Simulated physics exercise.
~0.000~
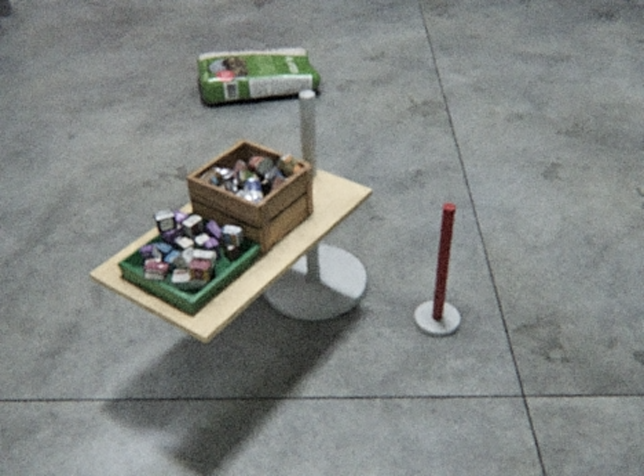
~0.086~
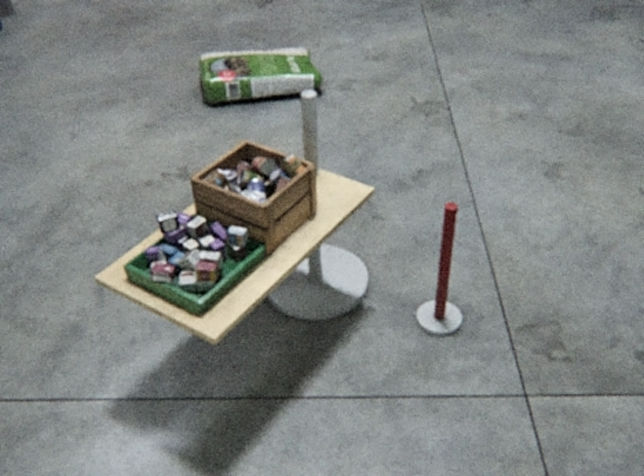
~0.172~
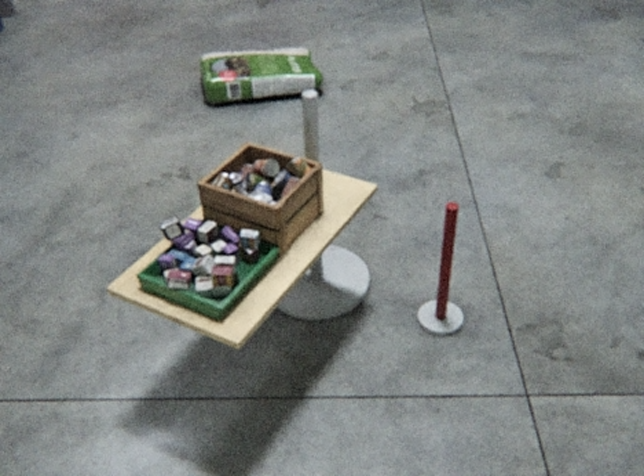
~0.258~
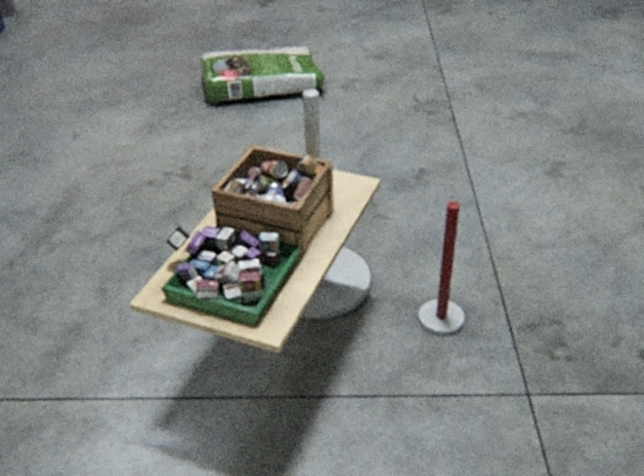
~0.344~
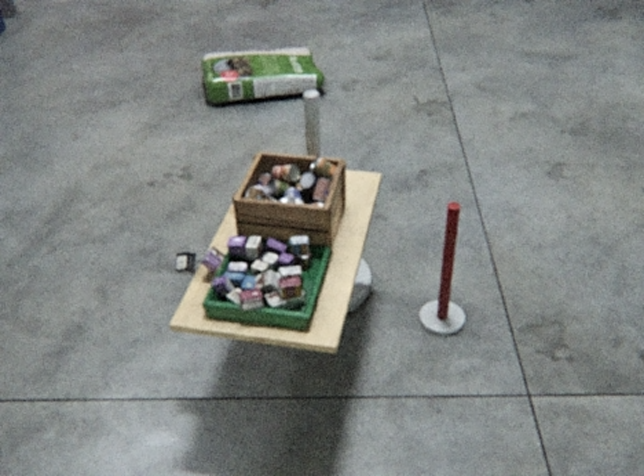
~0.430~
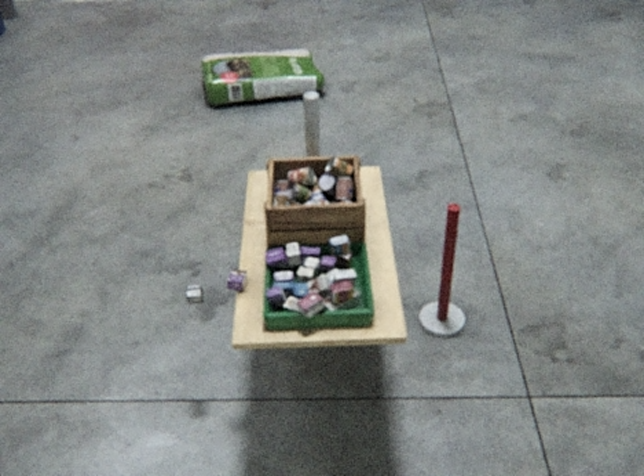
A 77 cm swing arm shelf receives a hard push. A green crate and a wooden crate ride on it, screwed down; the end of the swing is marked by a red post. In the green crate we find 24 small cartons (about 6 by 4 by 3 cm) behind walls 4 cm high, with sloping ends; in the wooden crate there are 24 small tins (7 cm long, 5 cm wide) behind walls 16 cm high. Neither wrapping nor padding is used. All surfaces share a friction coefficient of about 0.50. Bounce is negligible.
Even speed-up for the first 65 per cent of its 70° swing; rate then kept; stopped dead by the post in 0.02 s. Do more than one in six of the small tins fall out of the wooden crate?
No.
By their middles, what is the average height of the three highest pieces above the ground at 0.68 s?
About 64 cm up.
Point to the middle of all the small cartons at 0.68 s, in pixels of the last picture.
Centre approx. (446, 257).
After 0.60 s, the shelf hits the red post.
After 0.68 s, the green crate is down by 6 of 24 and the wooden crate has all 24.
After 0.80 s, the green crate is down by 6 of 24 and the wooden crate has all 24.
After 1.02 s, the green crate is down by 6 of 24 and the wooden crate has all 24.
Final count (at 1.45 s), the green crate is down by 6 of 24 and the wooden crate has all 24. Asked share, 0 of 24, 0 per cent.
